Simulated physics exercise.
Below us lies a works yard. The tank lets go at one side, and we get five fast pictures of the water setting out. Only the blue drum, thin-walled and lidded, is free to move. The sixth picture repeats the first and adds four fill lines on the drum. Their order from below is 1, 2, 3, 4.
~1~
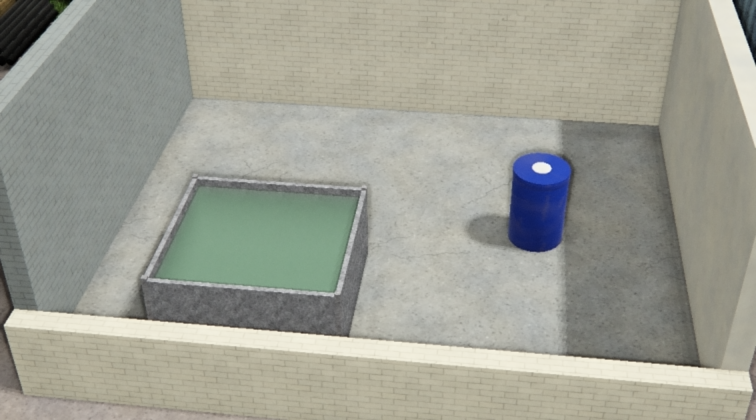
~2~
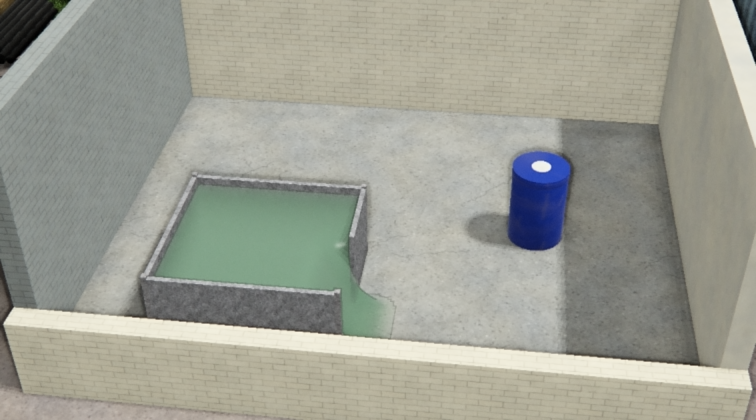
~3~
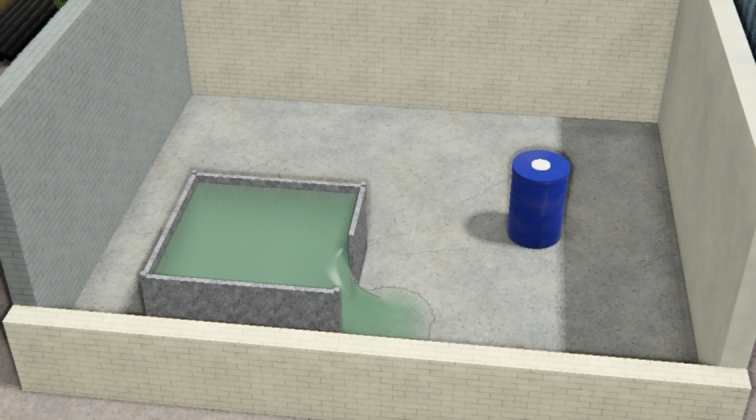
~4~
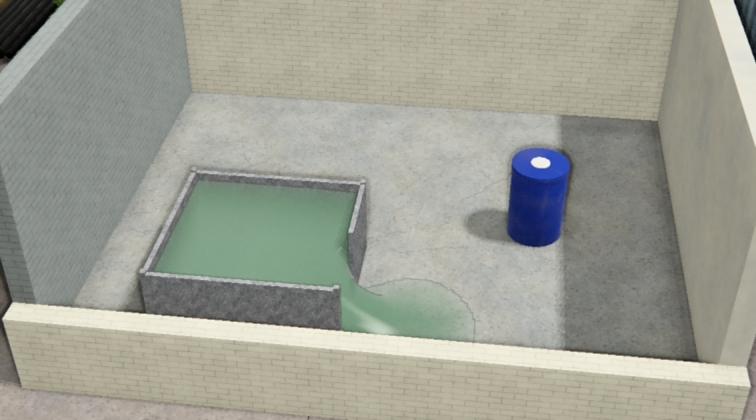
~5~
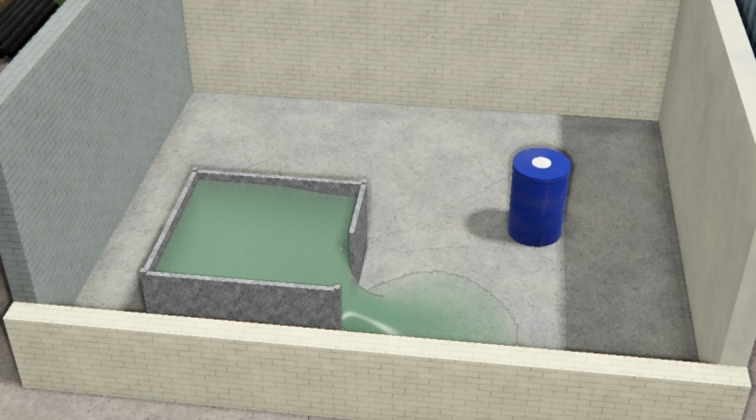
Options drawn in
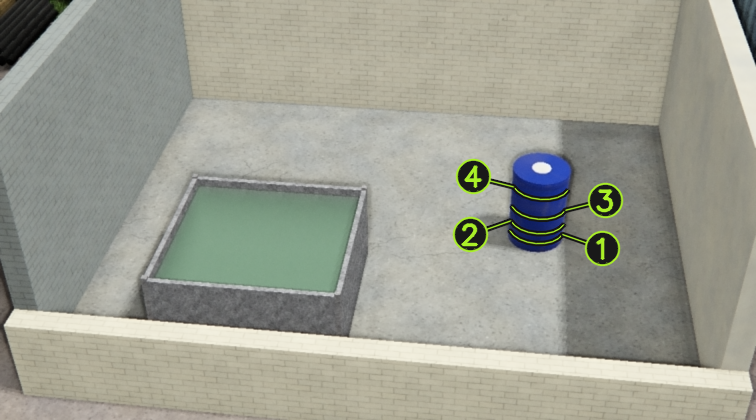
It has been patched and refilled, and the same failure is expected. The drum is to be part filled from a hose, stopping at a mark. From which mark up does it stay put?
That is level 1.
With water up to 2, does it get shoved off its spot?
No, not at all.
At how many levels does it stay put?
All four.
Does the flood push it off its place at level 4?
No, that is safe.
In lime, 1 at (536, 243); 2 at (537, 233); 3 at (538, 219); 4 at (540, 199); from the bottom up 1, 2, 3, 4.
With 1, it does not move.
With 2, it does not move.
With 3, it does not move.
With 4, it does not move.
